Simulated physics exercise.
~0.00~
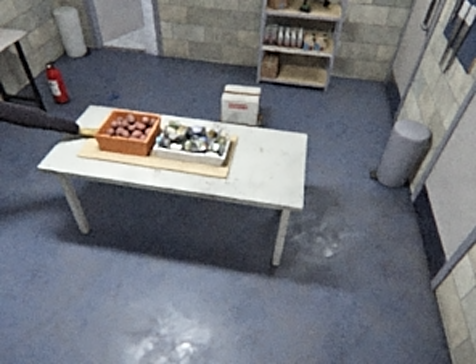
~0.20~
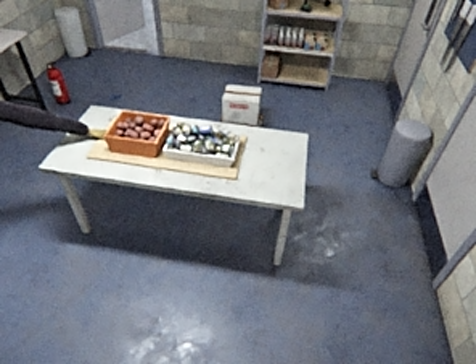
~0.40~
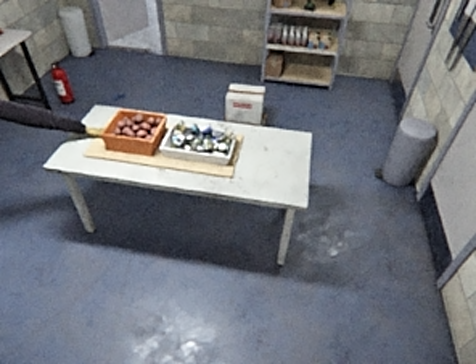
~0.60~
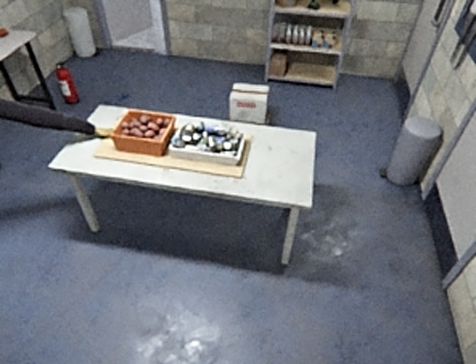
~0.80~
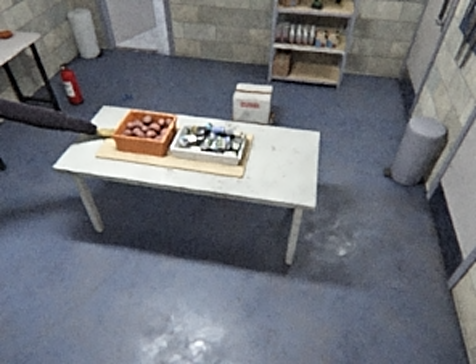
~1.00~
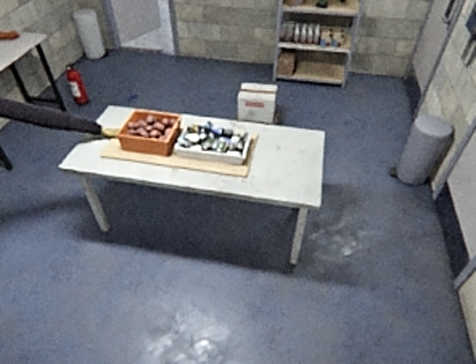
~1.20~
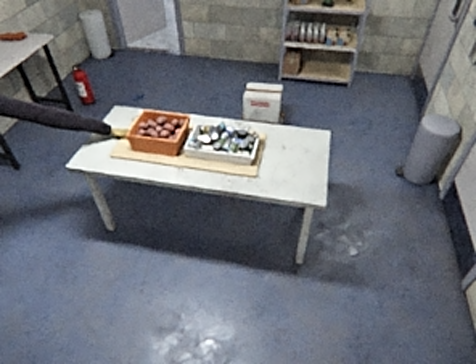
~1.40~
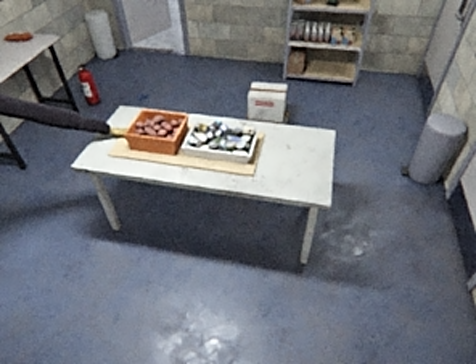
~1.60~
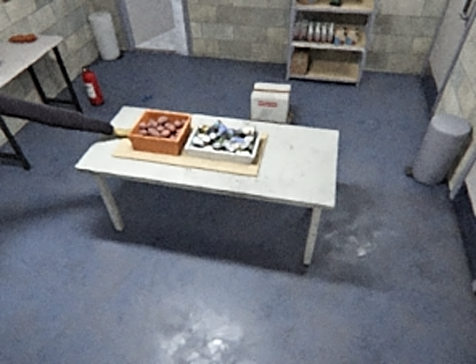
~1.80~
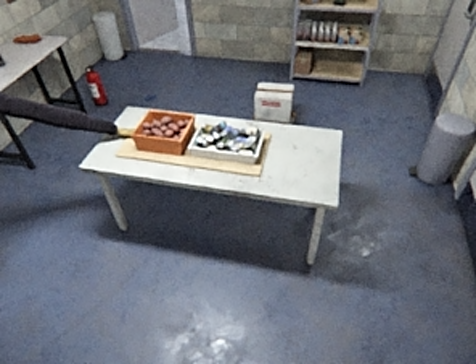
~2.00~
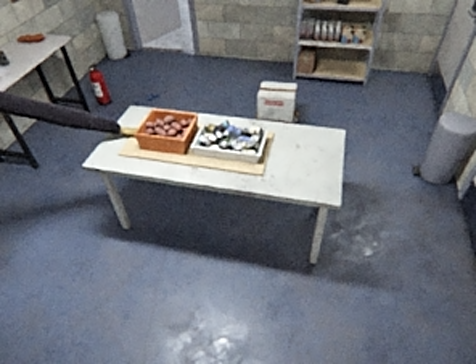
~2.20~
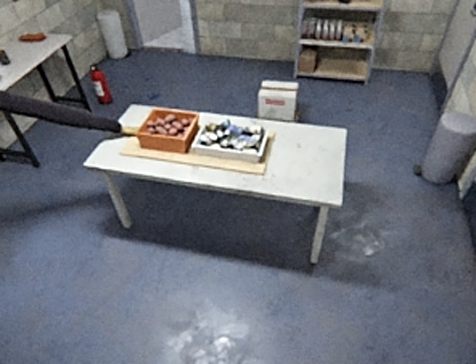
To begin with, an orange crate of red potatoes and a white crate of small tins sit side by side on a board atop a pale table in a blue-floored room. A dark-sleeved arm reaches in from the left and holds the board's end. As the view drifts slightly left, the table and the room's furnishings slide gently to the right. The arm stays in place, and neither crate visibly shifts on the tabletop. At the end, the potatoes and tins all remain in their crates, with nothing spilled.
